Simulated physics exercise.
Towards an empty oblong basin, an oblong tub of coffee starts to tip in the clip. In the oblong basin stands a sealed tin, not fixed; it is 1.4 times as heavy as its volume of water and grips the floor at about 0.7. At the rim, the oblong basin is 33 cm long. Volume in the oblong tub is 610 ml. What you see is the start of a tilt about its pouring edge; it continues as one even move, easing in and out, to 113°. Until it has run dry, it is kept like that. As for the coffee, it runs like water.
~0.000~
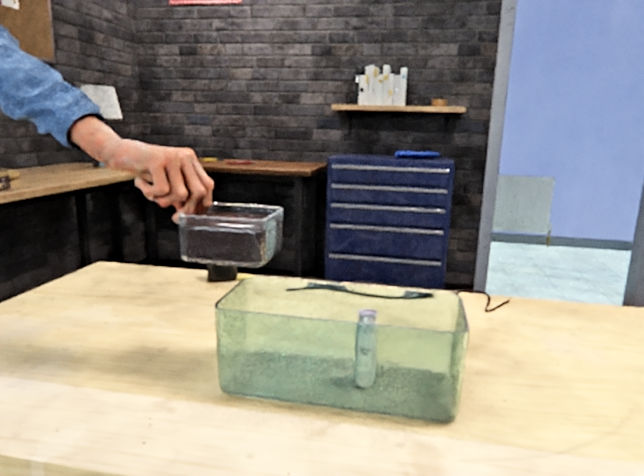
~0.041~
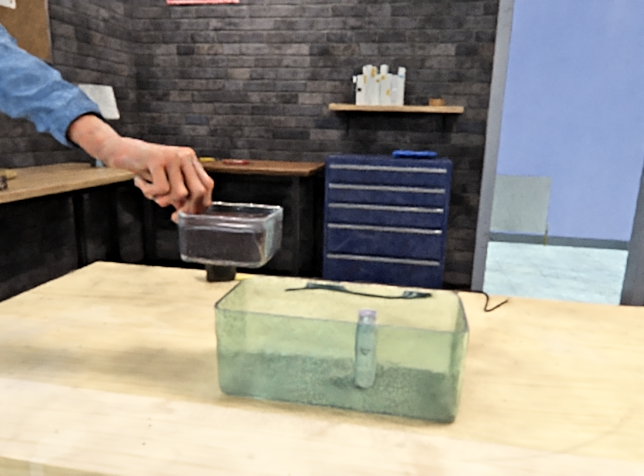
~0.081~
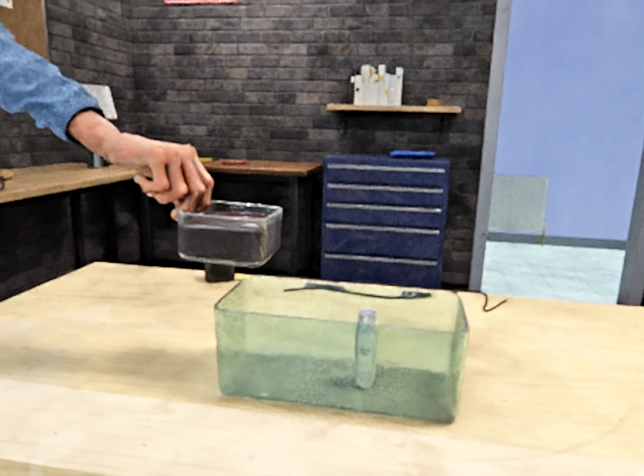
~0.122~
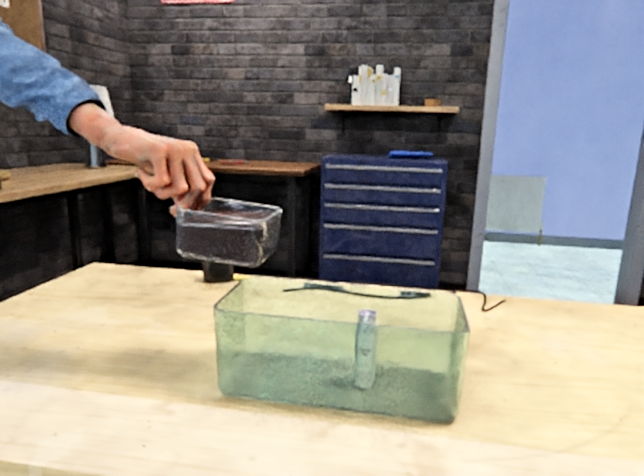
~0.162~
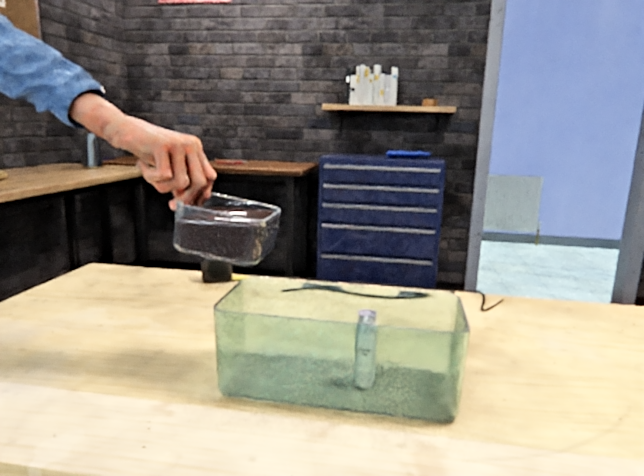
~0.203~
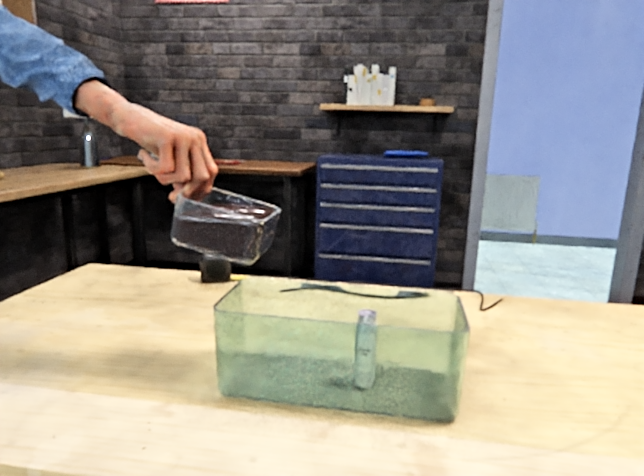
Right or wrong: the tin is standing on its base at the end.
Right, it is standing.
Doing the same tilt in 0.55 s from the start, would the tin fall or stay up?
Outcome - the tin comes down.
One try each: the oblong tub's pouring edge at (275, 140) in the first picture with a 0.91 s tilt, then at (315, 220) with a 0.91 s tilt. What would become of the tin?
Try 1: Still standing; try 2: Still standing.
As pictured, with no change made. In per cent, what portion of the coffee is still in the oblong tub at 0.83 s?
Roughly 4 per cent.
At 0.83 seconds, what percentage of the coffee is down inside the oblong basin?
About 86 %.
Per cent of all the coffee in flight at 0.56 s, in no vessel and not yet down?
42 %.
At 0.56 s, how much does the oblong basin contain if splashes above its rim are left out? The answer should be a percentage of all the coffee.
The basin holds roughly 10 in a hundred parts at that moment.
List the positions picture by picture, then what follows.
In the first frame, it leans 0°; its right rim is at (274, 215); the coffee meets the walls at (197, 217) and (274, 222); the oblong basin's rim runs from (231, 292) to (465, 313); the tin's top is at (368, 316).
In the second frame, it leans 1°; its right rim is at (274, 215); the coffee meets the walls at (196, 217) and (273, 221).
In the third frame, it leans 2°; its right rim is at (274, 215); the coffee meets the walls at (196, 216) and (274, 220).
In the fourth frame, it leans 5°; its right rim is at (273, 216); the coffee meets the walls at (194, 215) and (273, 219).
In the fifth frame, it leans 9°; its right rim is at (273, 216); the coffee meets the walls at (192, 213) and (272, 217).
In the sixth frame, it leans 13°; its right rim is at (272, 216); the coffee meets the walls at (191, 208) and (272, 214).
By 0.56 s the tilt is 77° and 47 per cent is still to pour; the tin stands where it began.
By 0.83 s the tilt is 111° and 4 per cent is still to pour; the tin stands where it began.
By 1.11 s the tilt is 113° and 0 per cent is still to pour; the tin stands where it began.
By 1.41 s the tilt is 113° and 0 per cent is still to pour; the tin stands where it began.
At rest the tin stands where it began.
